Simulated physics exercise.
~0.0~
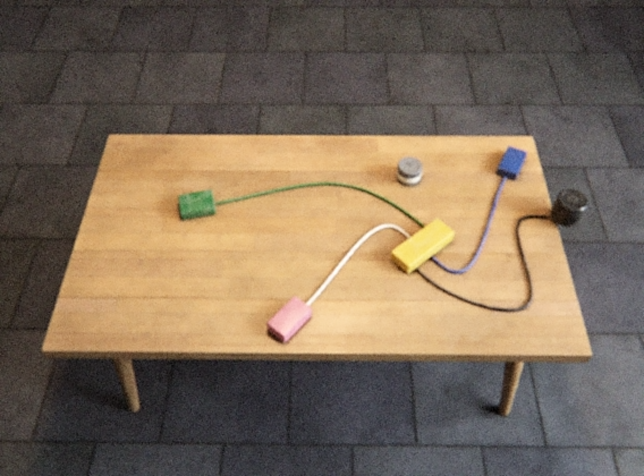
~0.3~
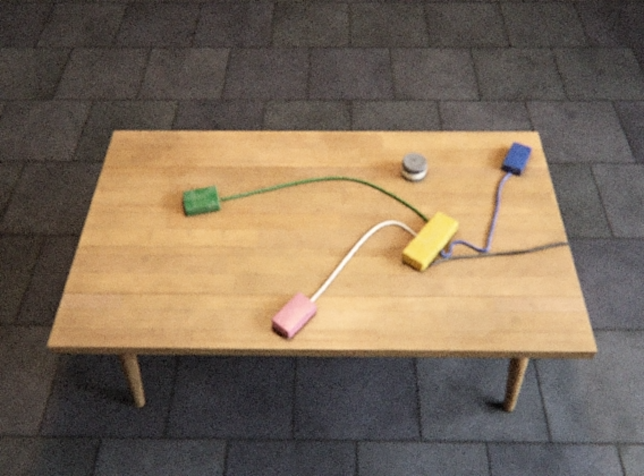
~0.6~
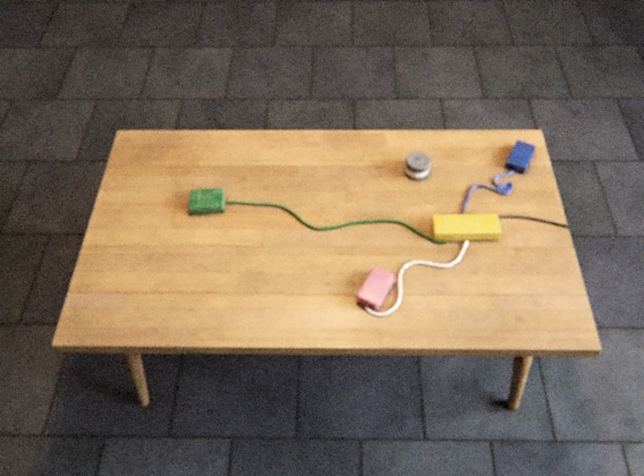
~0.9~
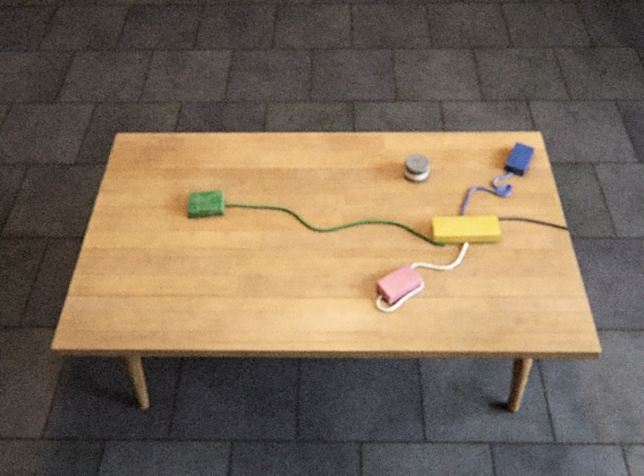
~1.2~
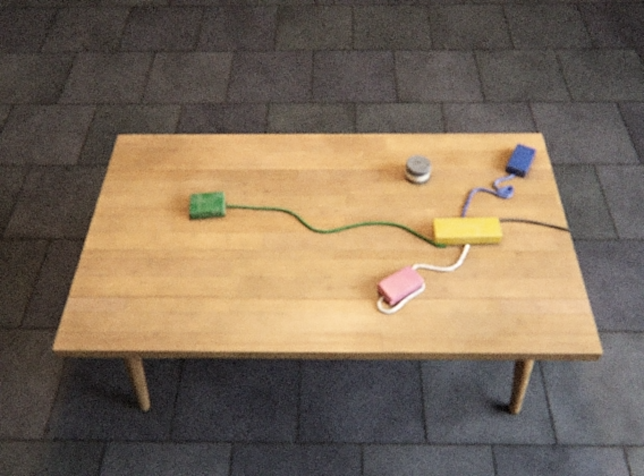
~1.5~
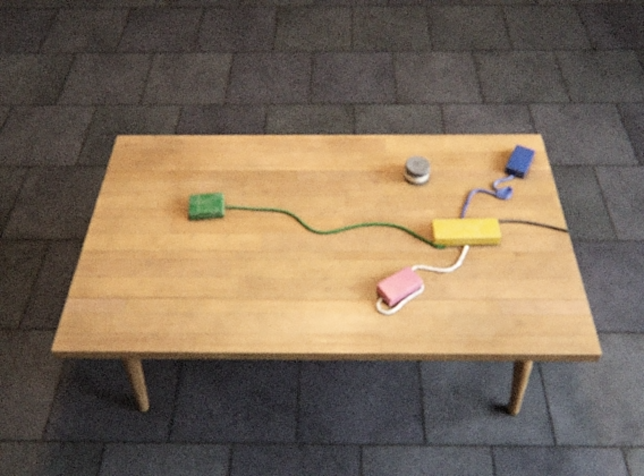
On a wooden table, a black device joined by a cable to a yellow strip dropped off the right edge, dragging the strip rightward and pulling a pink block along by its white cord, while the green and blue blocks stayed put.
